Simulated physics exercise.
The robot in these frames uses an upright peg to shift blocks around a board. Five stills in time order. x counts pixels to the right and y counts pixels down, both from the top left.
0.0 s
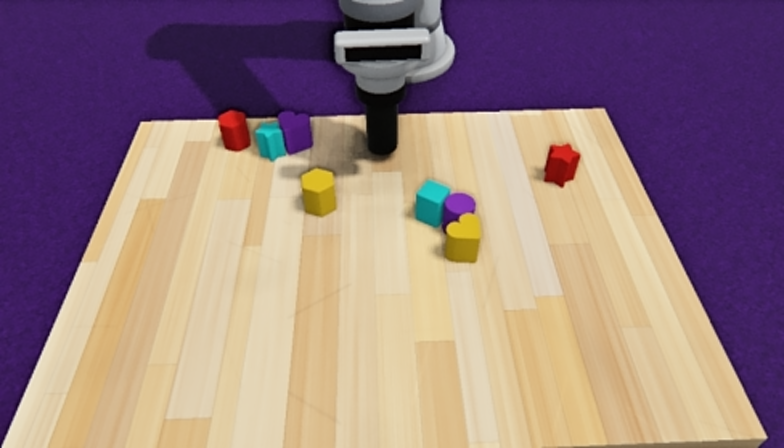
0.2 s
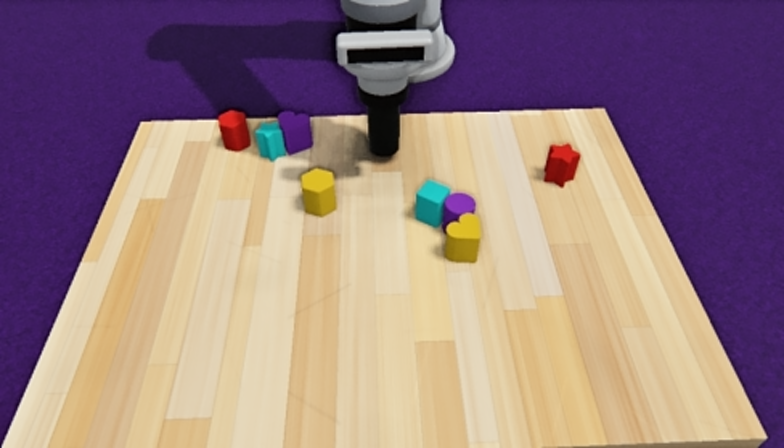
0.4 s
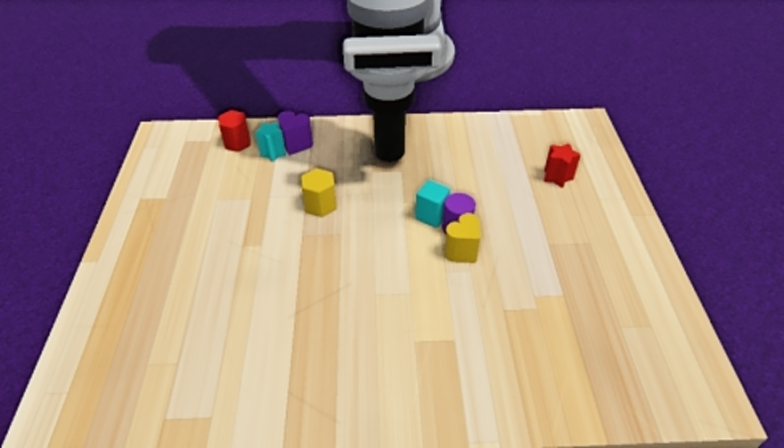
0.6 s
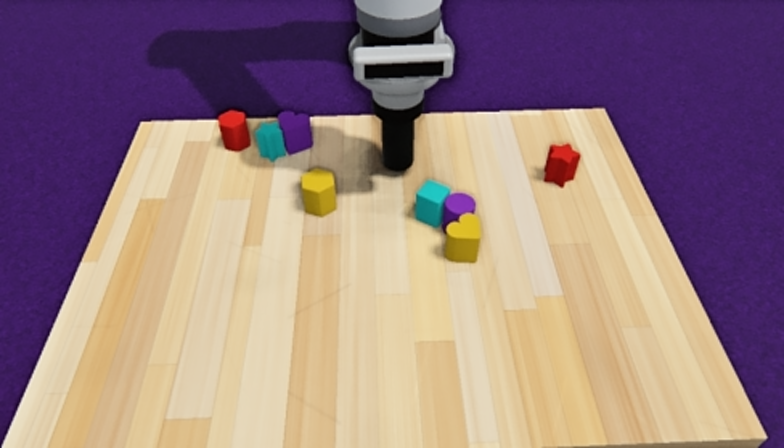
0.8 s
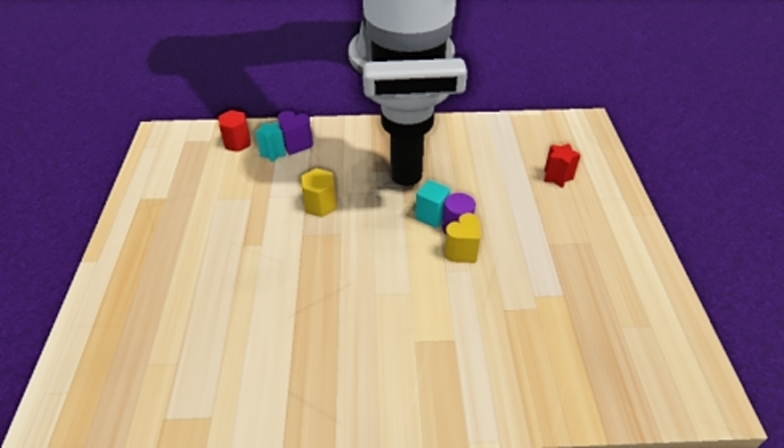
We see a robot's dark upright peg among scattered colored blocks on a wooden board. The peg moves a short way toward the viewer and slightly right, nearing the turquoise block beside the purple and yellow ones, while every block stays still.
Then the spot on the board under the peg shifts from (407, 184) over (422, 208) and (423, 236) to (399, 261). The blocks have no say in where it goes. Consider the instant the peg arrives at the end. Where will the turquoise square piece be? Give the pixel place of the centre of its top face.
The spot you're after is about (451, 226) in the image.
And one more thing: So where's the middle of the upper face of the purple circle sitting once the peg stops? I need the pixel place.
At the end it should sit near (484, 218).
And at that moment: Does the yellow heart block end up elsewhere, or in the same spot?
At the end of the path, it will have moved.
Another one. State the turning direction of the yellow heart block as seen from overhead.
From above, the turn goes clockwise.
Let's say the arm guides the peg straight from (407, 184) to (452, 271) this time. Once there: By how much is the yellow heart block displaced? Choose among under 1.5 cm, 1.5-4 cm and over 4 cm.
Once the path is done, the yellow heart block lies more than 4 cm from its present place.
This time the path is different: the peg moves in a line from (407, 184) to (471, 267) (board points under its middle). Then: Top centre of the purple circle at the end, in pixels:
By then it is at (505, 229).
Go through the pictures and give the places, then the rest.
In the first frame, lower end of the peg at (382, 146), tops of blocks, turquoise square piece at (434, 190), purple circle at (460, 202), yellow heart block at (466, 227).
In the second frame, peg at (384, 147), blocks as before.
In the third frame, peg at (390, 152), blocks as before.
In the fourth frame, peg at (398, 161), blocks as before.
In the fifth frame, peg at (407, 175), turquoise square piece at (434, 190), purple circle at (460, 202), yellow heart block at (466, 227).
What follows on the original path. One third of the way, peg at (423, 200); turquoise square piece at (440, 204); purple circle at (472, 211); yellow heart block at (472, 232), turned 40° clockwise.
Two thirds of the way, peg at (423, 228); turquoise square piece at (450, 226); purple circle at (484, 218); yellow heart block at (480, 241), turned 50° clockwise.
At the end, peg at (399, 253); turquoise square piece at (451, 226); purple circle at (484, 218); yellow heart block at (480, 241), turned 50° clockwise.
